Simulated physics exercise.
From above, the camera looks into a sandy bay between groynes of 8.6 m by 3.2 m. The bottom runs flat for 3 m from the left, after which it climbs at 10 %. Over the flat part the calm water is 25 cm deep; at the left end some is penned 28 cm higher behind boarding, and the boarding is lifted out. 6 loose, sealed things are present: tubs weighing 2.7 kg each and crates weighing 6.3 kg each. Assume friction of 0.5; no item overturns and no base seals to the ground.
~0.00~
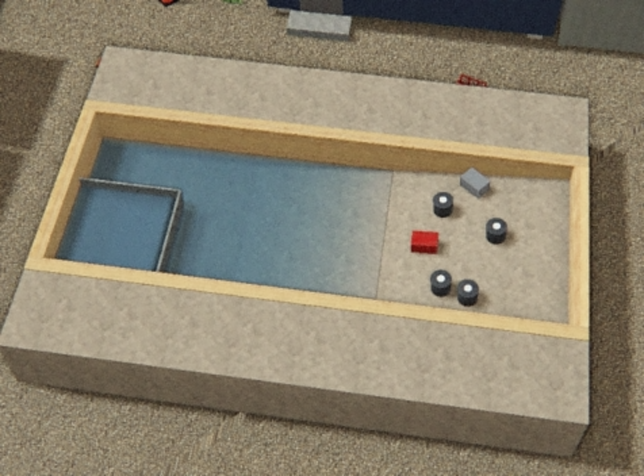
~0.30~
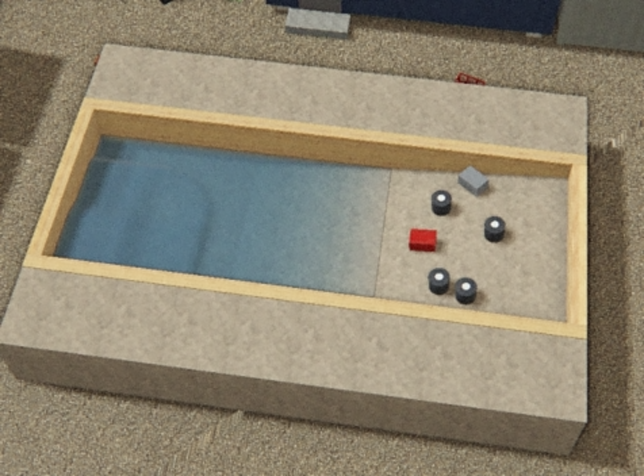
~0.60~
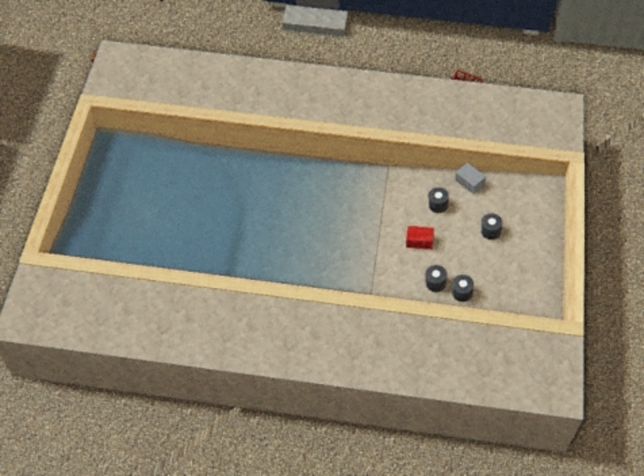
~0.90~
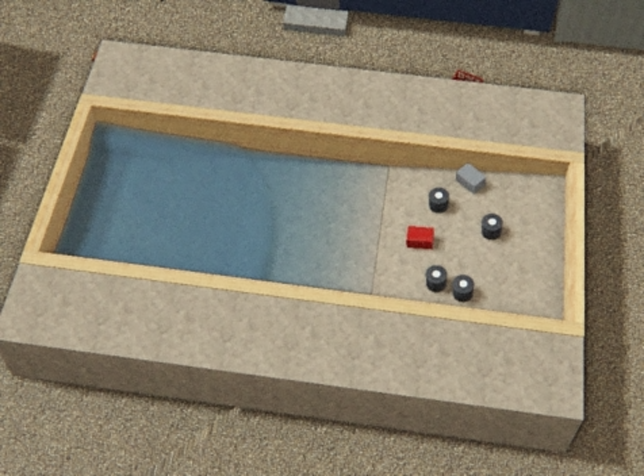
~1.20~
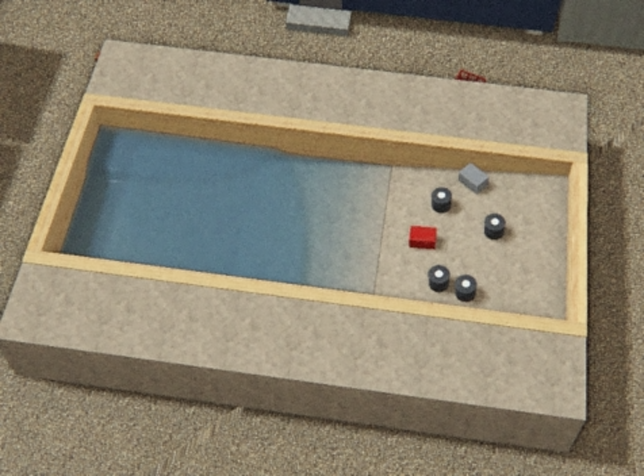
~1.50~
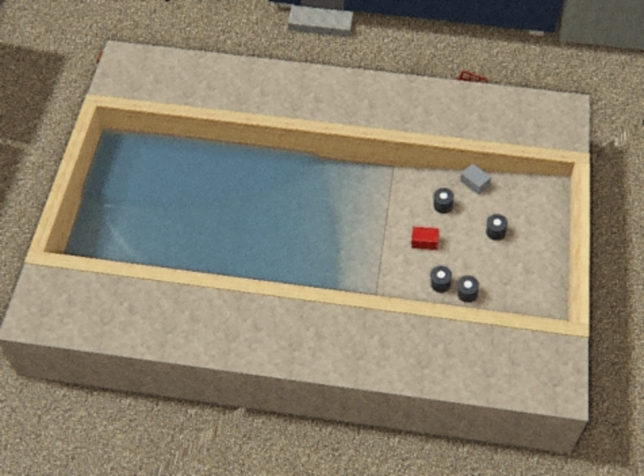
A wood-rimmed basin held shallow water on the left and sand on the right; the boarding at its left end vanished, and a wave spread rightward while the red crate and nearby objects stayed put.
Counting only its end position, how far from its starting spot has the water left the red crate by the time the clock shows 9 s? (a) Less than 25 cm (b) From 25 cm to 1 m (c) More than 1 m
Option c: More than 1 m.
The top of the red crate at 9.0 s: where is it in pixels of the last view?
Estimated pixel: About (285, 219).
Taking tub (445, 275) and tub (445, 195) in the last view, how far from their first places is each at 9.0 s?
The first is 250 cm from its start, the second 120 cm.
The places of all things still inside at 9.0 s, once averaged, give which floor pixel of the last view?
The average lands around (403, 245).
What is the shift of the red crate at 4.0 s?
About 30 cm out of place.
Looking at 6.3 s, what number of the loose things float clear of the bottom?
I get 3.
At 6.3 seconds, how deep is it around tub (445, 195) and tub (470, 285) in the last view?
Some 1 cm at the first, some 3 cm at the second.
After 2.1 s the red crate is near (426, 234), 0.0 m from its start, aground; 0 afloat.
After 4.0 s the red crate is near (443, 232), 0.3 m from its start, afloat; 2 afloat.
After 6.3 s the red crate is near (358, 230), 1.2 m from its start, afloat; 3 afloat.
After 9.0 s the red crate is near (285, 219), 2.4 m from its start, afloat; 3 afloat.
